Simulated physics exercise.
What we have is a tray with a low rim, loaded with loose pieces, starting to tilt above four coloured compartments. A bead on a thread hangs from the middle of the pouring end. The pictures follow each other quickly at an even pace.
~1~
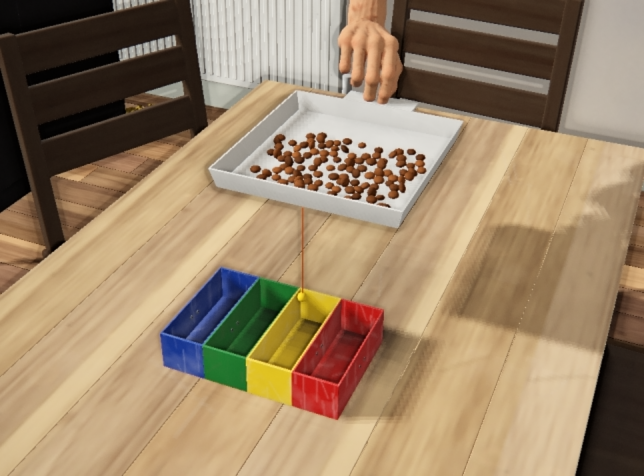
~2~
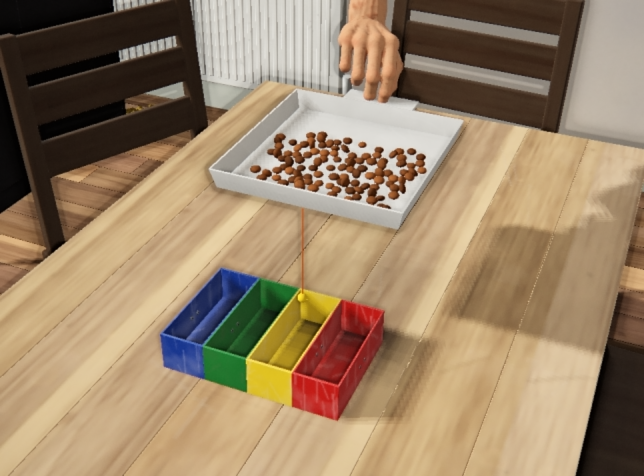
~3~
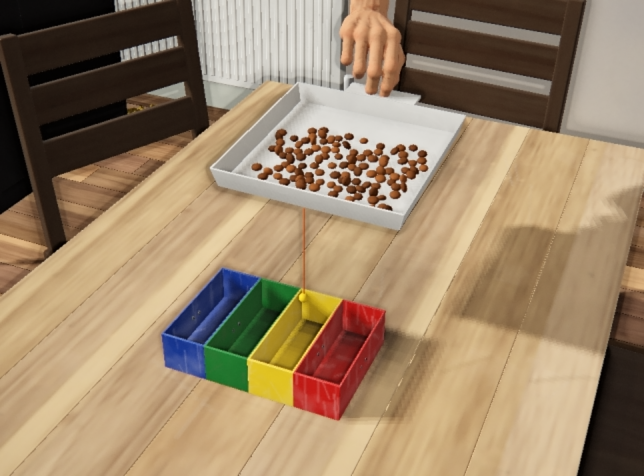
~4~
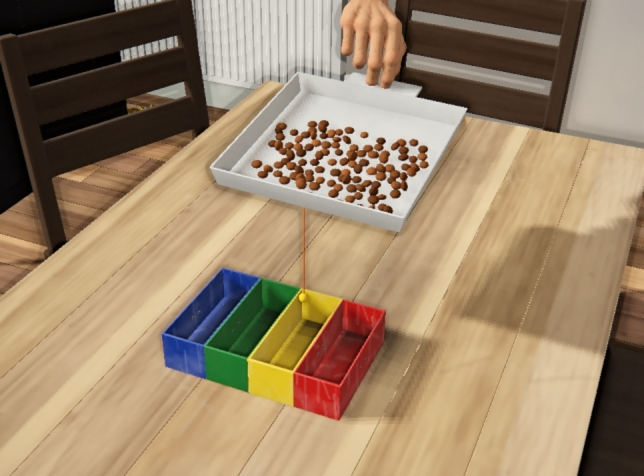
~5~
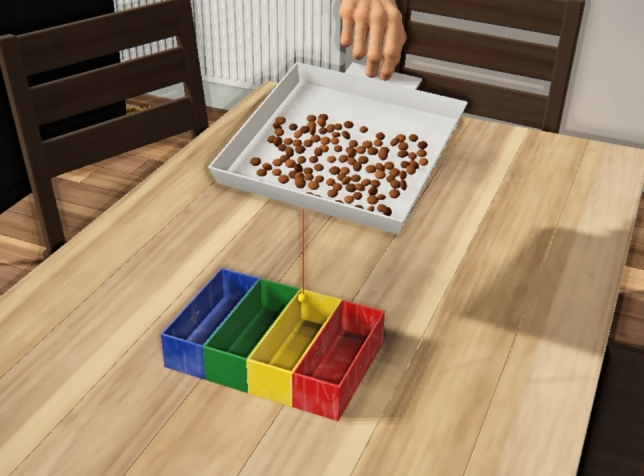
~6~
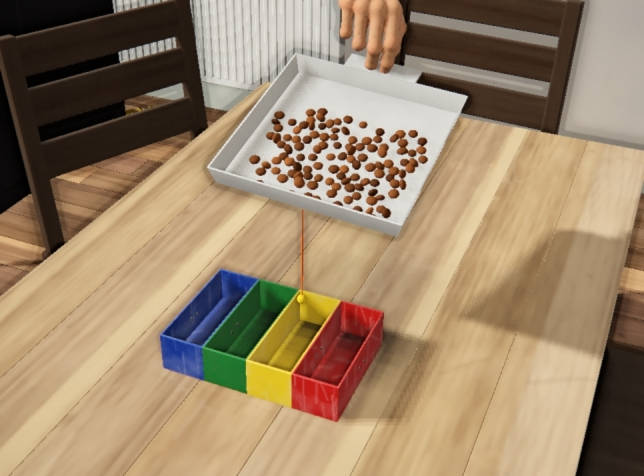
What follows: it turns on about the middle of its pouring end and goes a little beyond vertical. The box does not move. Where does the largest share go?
Most goes to the red cell.
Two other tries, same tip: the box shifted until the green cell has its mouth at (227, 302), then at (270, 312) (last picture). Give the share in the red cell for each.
About 20 and 40 per cent.
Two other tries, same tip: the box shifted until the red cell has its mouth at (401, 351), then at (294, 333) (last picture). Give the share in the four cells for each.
In turn 100 and 20 in a hundred.
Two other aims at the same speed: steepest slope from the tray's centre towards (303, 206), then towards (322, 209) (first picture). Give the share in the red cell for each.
Roughly 20 per cent, and 30 per cent.
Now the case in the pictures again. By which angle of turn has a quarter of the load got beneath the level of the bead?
Around 95° of tilt.
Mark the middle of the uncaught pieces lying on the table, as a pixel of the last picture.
Roughly at (395, 386).
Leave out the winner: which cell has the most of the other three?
Second comes the cell in yellow.
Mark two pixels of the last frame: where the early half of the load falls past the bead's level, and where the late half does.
Early half (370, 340), late half (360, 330).
Just after the last frame, tray tipped steeply; every one on the tray.
A moment on, tray tipped right over; the larger part on the tray; just a few in the red cell; roughly a quarter falling or outside the box.
Further on, tray tipped past a quarter turn; roughly a third in the red cell; about a tenth in the yellow cell; just a few in the green cell; roughly half falling or outside the box.
When it is over, tray tipped past a quarter turn; roughly a third in the red cell; about a tenth in the yellow cell; just a few in the green cell; not one in the blue cell; roughly half outside the box.
